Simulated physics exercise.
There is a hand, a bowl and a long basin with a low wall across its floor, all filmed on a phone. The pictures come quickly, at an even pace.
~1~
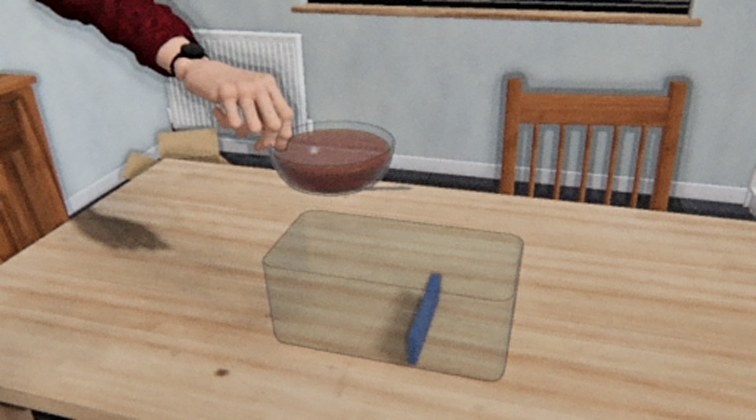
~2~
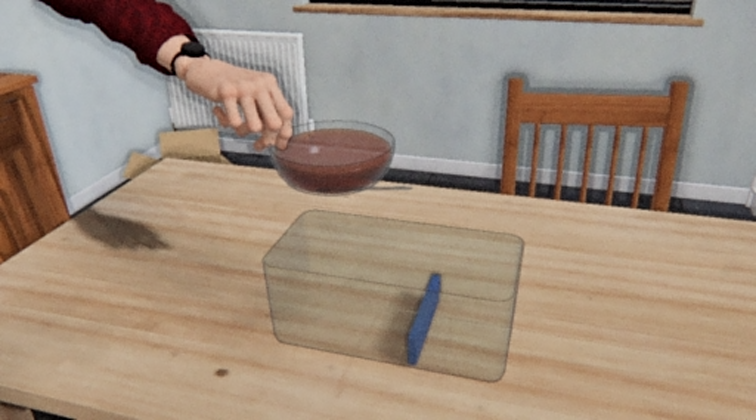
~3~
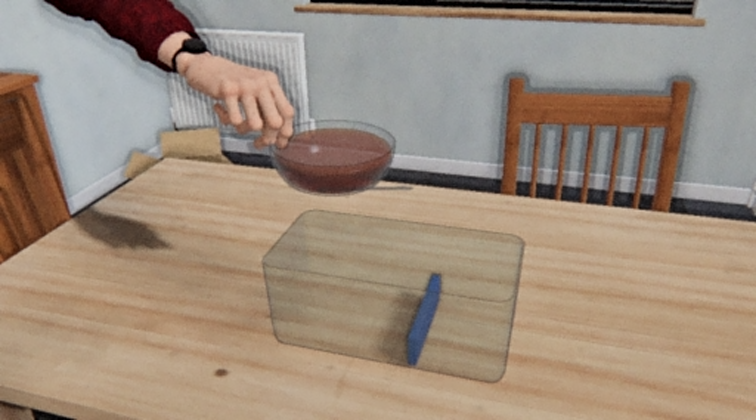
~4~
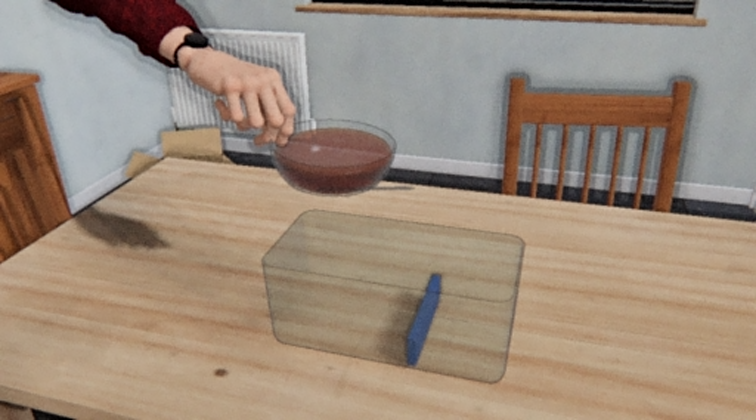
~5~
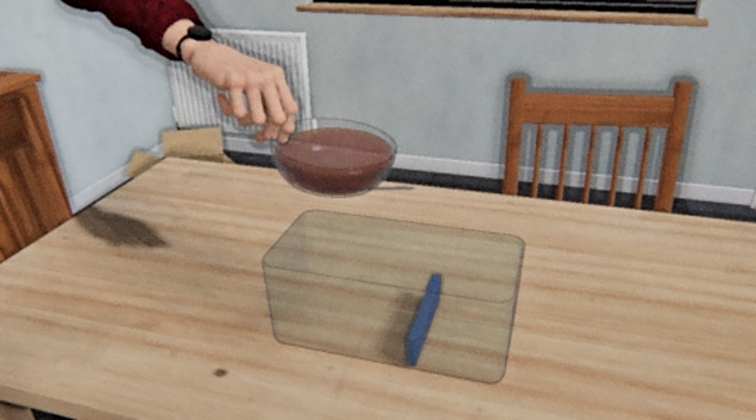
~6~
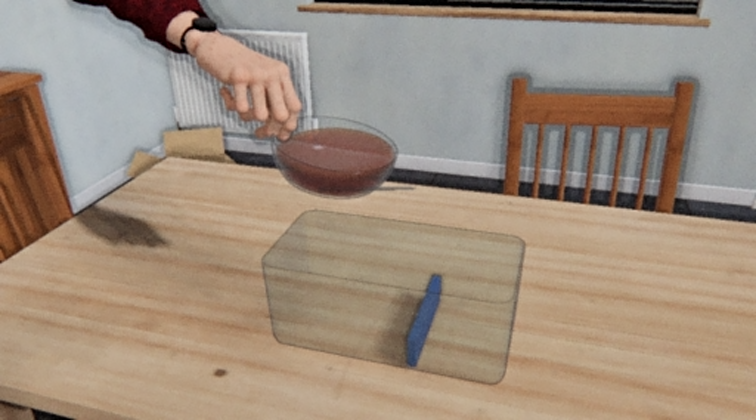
A glass bowl of reddish-brown tea tilting slightly to the right in a hand's grip above a clear basin with a blue wall.
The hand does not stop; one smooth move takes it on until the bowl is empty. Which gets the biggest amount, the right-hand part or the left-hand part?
The right-hand part.
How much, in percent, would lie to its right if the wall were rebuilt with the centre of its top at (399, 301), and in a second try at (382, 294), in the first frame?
Record: Case 1 near 85 %, case 2 near 95 %.
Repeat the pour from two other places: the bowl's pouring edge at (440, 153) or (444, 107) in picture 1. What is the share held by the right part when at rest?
First try: Near 85 percent; second try: Near 75 percent.
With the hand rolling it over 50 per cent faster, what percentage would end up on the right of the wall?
About 50 %.
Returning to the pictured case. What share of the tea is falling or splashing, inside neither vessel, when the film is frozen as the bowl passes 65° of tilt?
Close to 40 per cent.
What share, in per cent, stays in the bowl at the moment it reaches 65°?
Some 30 per cent.
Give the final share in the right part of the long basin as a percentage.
That works out to roughly 65 percent.
A moment on, the tilt is 65° and 32 per cent is still to pour, 4 is left of the wall and 23 right of it.
Next, the tilt is 94° and 2 per cent is still to pour, 29 is left of the wall and 65 right of it.
Then the tilt is 97° and 0 per cent is still to pour, 34 is left of the wall and 65 right of it.
Later the tilt is 97° and 0 per cent is still to pour, 34 is left of the wall and 65 right of it.
At rest 34 per cent lies left of the wall, 65 right of it and 1 outside.
